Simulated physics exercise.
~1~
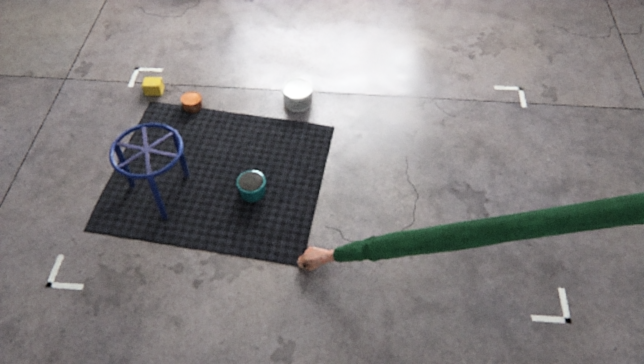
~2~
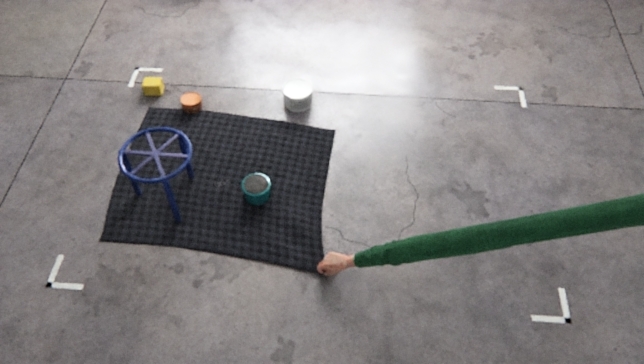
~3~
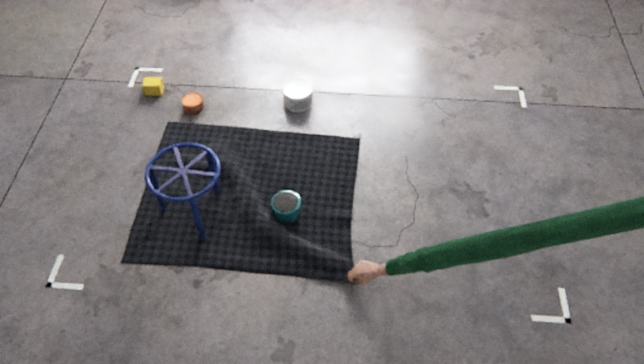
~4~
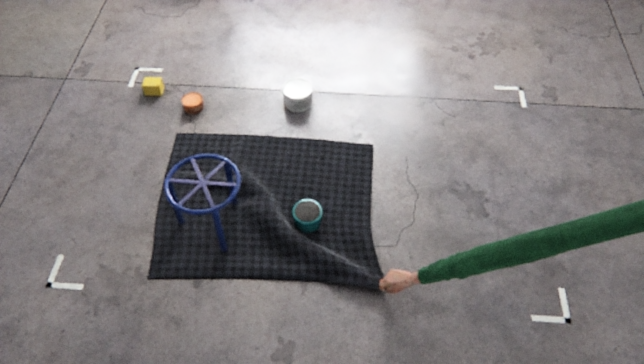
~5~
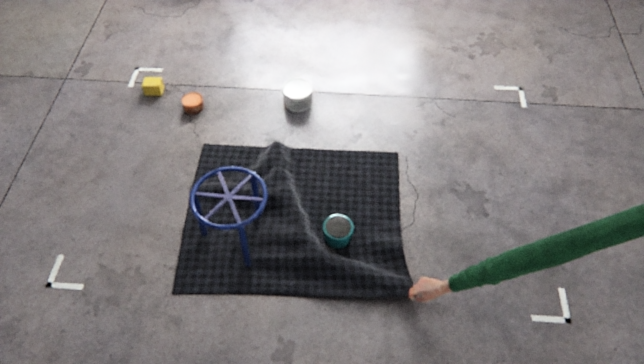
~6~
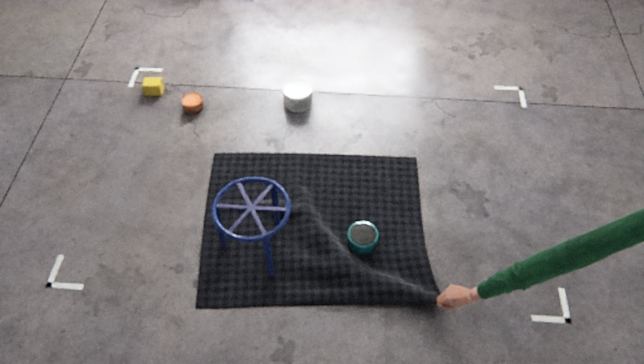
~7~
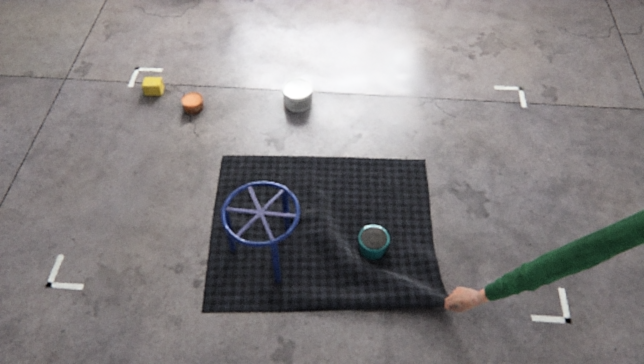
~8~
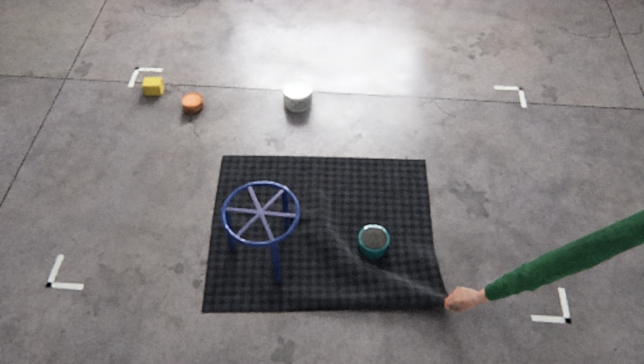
In the video, a green-sleeved arm pulls the corner of a dark play mat right and toward the viewer, carrying a blue stool and teal pot across the floor, then stops with both still on the creased mat, while a yellow crate, orange bin and white bucket stay behind.
